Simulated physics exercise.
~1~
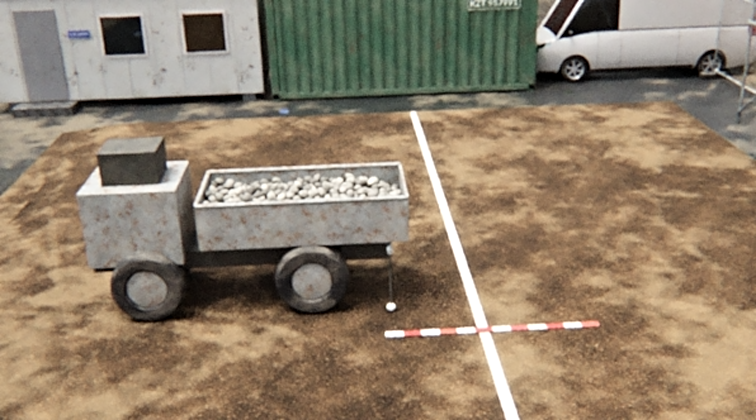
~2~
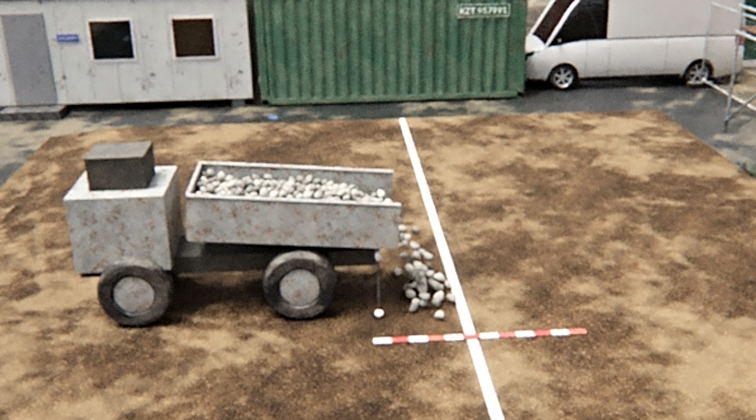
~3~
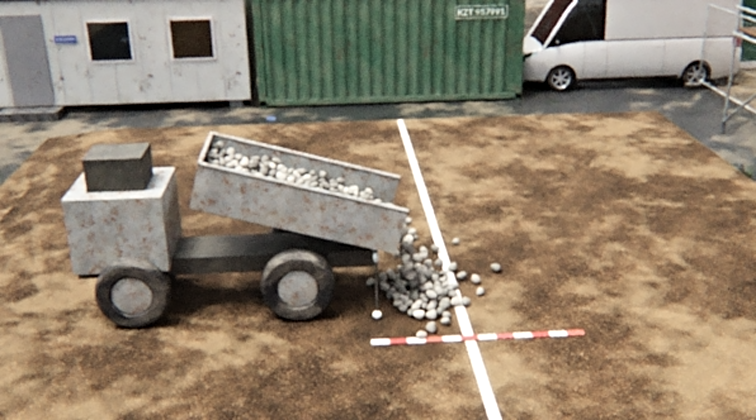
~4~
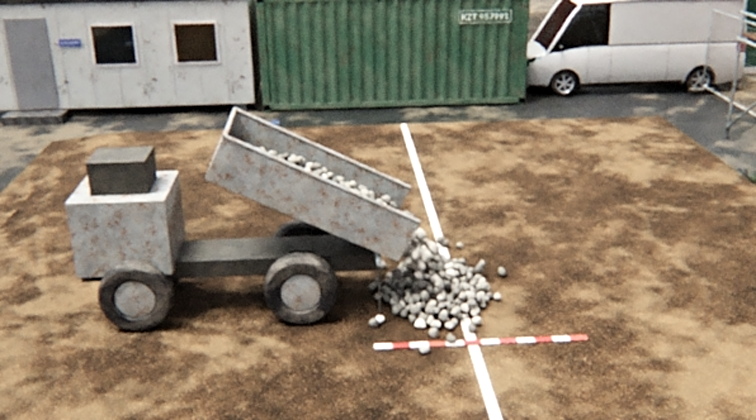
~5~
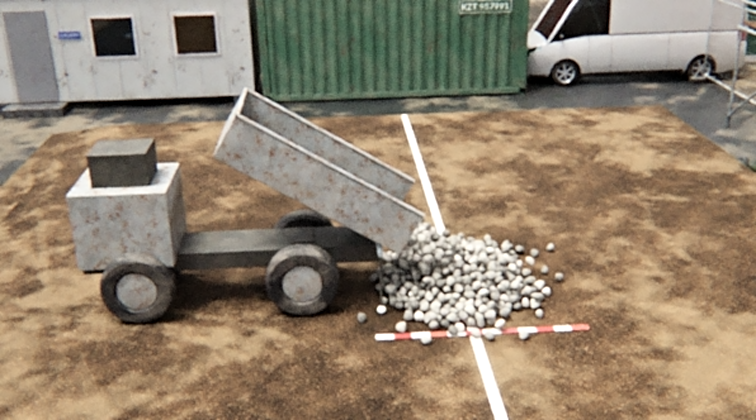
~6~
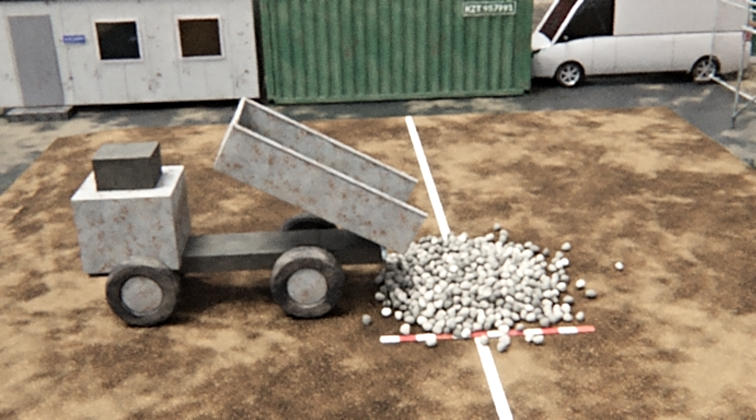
On a dirt yard, a tipper raises its body and pours stones across a white line.
